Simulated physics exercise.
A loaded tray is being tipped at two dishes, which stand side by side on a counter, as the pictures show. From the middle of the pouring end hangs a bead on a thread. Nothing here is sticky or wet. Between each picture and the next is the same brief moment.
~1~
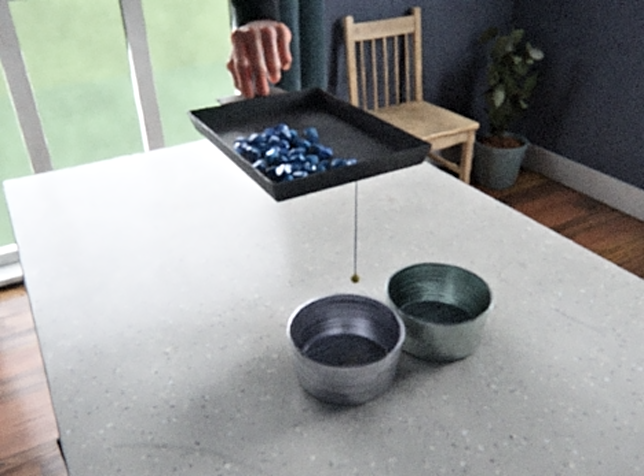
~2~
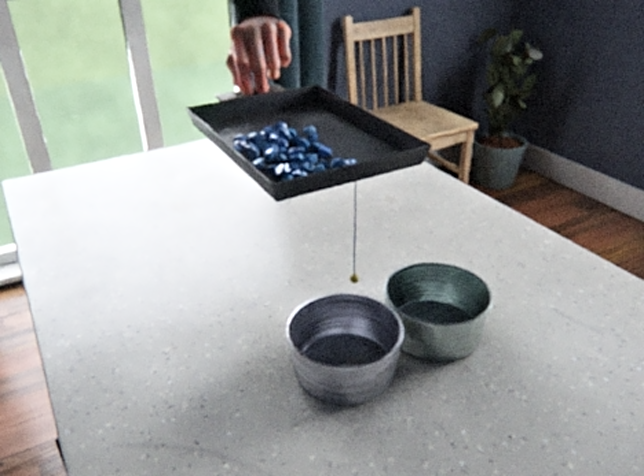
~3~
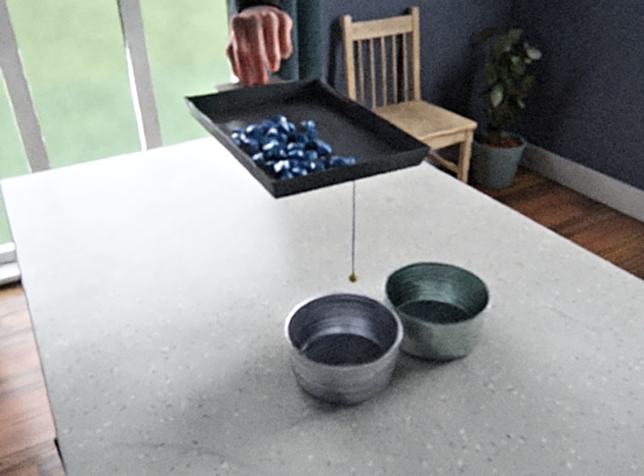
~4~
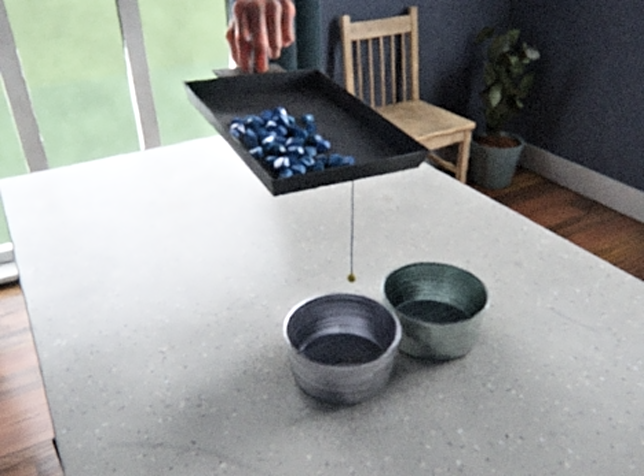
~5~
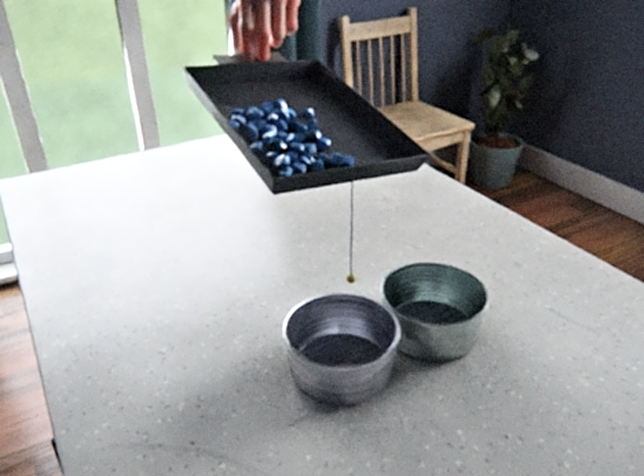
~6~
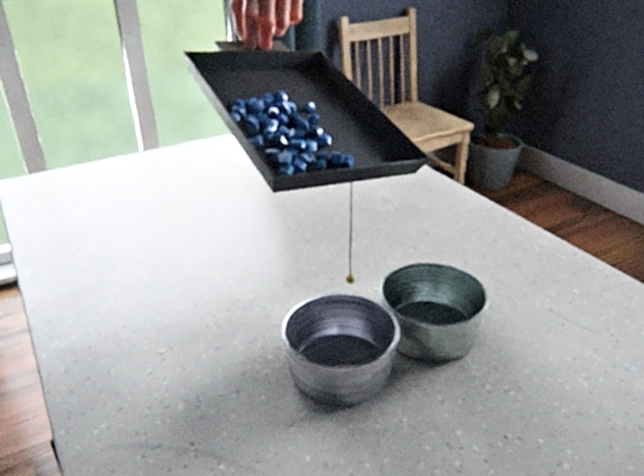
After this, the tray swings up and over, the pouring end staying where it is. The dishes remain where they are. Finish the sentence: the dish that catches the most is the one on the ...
... right.
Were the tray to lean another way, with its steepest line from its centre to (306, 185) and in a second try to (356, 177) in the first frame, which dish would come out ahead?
At the first place the left-hand dish, at the second left.
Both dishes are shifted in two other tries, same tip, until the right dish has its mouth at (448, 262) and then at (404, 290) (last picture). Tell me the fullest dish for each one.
The dish to the right; the dish to the right.
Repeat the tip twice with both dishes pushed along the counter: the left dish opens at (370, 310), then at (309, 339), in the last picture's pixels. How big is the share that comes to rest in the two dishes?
First case: Some 90 %; second case: Some 60 %.
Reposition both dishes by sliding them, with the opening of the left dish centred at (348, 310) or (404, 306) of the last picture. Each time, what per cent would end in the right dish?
Close to 90 in a hundred, then close to 0 in a hundred.
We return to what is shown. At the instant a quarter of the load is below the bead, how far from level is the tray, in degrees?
Around 100° of tilt.
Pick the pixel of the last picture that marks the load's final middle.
Somewhere around (432, 319) in the final view.
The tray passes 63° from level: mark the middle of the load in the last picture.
Roughly at (373, 161).
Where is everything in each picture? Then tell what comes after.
Corners of the pouring end near (276, 181) and (424, 144), level; middle of the load near (282, 155), aquarium stones; left dish near (377, 378); right dish near (472, 336); bead on its thread near (355, 279), in the first frame.
Corners of the pouring end near (276, 180) and (423, 144), level; middle of the load near (282, 154), in the second frame.
Corners of the pouring end near (275, 178) and (423, 146), tipped barely, lowest at the right corner; middle of the load near (280, 149), in the third frame.
Corners of the pouring end near (276, 176) and (422, 148), tipped a little, lowest at the right corner; middle of the load near (280, 143), in the fourth frame.
Corners of the pouring end near (277, 174) and (423, 152), tipped a little, lowest at the right corner; middle of the load near (280, 138), in the fifth frame.
Corners of the pouring end near (278, 173) and (422, 156), tipped clearly, lowest at the right corner; middle of the load near (280, 132); left dish near (372, 379); right dish near (467, 336), in the sixth frame.
Shortly afterwards, tray tipped steeply; all but a few on the tray; only a few in the air.
Next, tray tipped past a quarter turn; near a quarter on the tray; near a third in the right dish; only a few outside both; near a third in the air.
Some moments later, tray tipped past a quarter turn; a little in the left dish; the bulk in the right dish; a little outside both.
In the end, tray tipped past a quarter turn; a little in the left dish; the bulk in the right dish; a little outside both.
